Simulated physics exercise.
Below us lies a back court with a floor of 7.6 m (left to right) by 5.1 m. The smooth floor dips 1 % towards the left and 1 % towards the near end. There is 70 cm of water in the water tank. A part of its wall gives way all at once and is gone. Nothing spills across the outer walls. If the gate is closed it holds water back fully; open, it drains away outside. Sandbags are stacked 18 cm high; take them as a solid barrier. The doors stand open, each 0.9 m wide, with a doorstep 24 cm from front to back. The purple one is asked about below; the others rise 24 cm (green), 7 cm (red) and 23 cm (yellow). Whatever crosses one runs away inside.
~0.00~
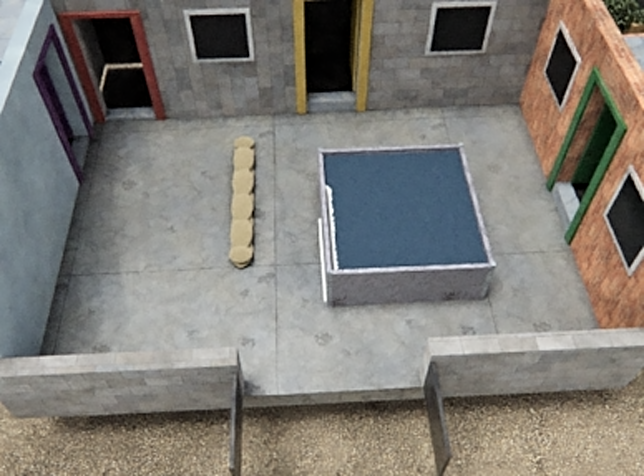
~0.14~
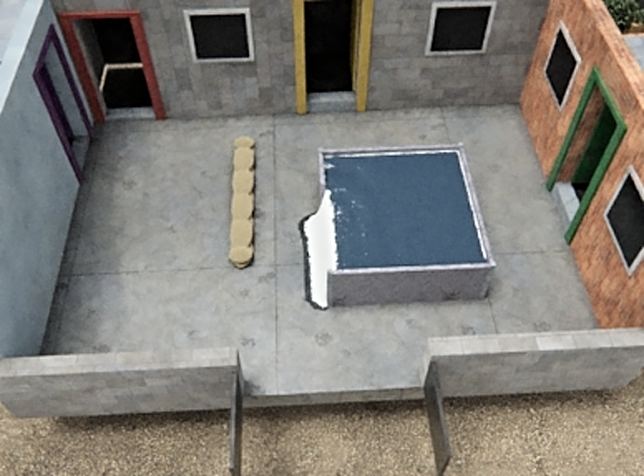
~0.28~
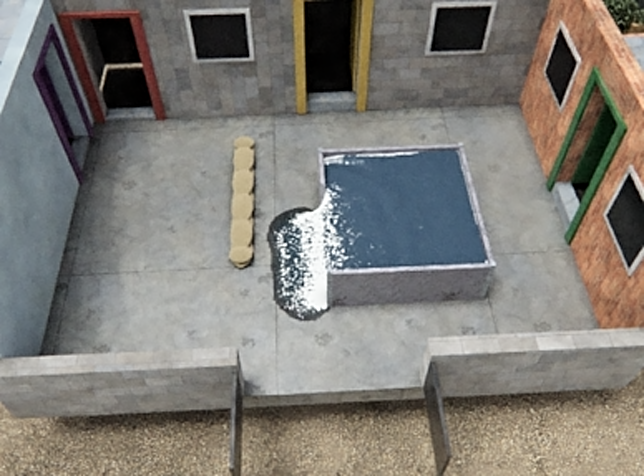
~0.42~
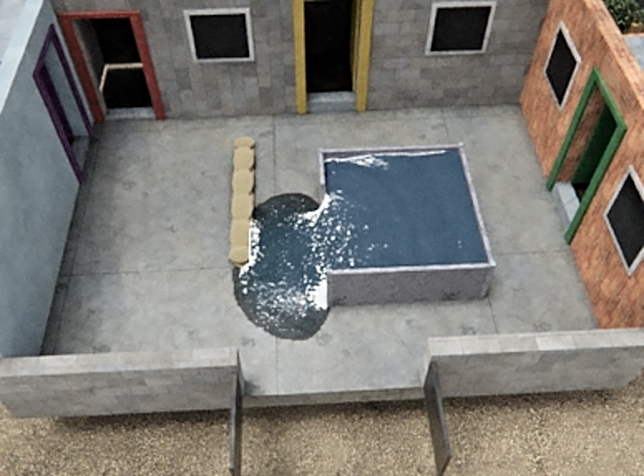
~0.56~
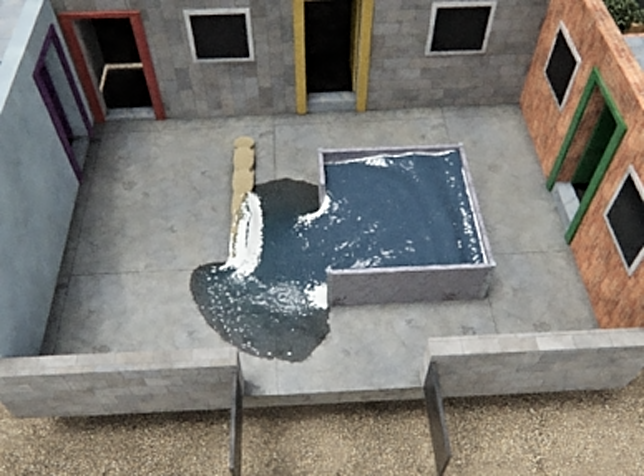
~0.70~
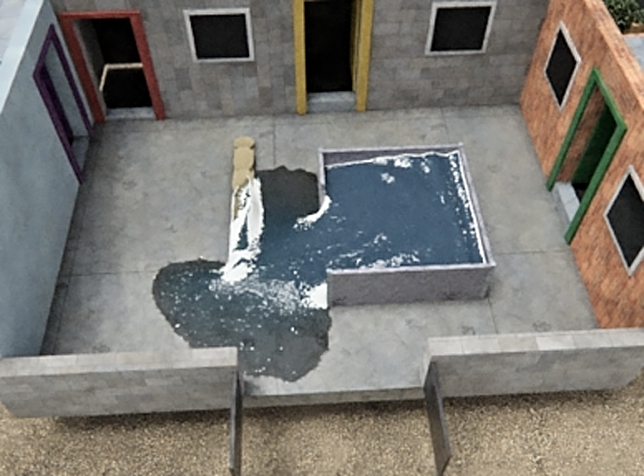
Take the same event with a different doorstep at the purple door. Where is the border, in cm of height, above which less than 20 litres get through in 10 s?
About 15 cm.
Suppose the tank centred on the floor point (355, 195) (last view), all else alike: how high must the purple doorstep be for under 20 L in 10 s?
Some 14.0 cm.
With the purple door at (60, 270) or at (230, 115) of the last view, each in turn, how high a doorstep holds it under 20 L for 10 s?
About 21 and 14.0 cm.
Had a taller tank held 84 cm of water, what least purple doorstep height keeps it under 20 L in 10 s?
Then roughly 19 cm.
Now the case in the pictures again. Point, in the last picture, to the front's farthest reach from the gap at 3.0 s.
Around (95, 123).
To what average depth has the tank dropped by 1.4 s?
Roughly 43 cm on average.
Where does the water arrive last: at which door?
Last comes the green one.
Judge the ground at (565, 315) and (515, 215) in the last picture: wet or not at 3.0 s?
In turn: Not reached, dry.
After 1.4 s water covers 35 % of the floor, deepest (44 cm) near (257, 255); it has not reached the purple door.
After 3.0 s water covers 60 % of the floor, deepest (40 cm) near (32, 390); 11 cm at the purple door, 0 litres in over its 9 cm doorstep.
After 10.0 s water covers 90 % of the floor, deepest (15 cm) near (32, 390); 12 cm at the purple door, 97 litres in over its 9 cm doorstep.
At the purple door as built, the water arrived by 2.5 s and peaked near 19 cm at 7.2 s.
With a doorstep of 12.5 cm, 42 litres would have come in within the 10 s; with 17 cm, 9 litres. So under 20 litres takes about 15 cm.
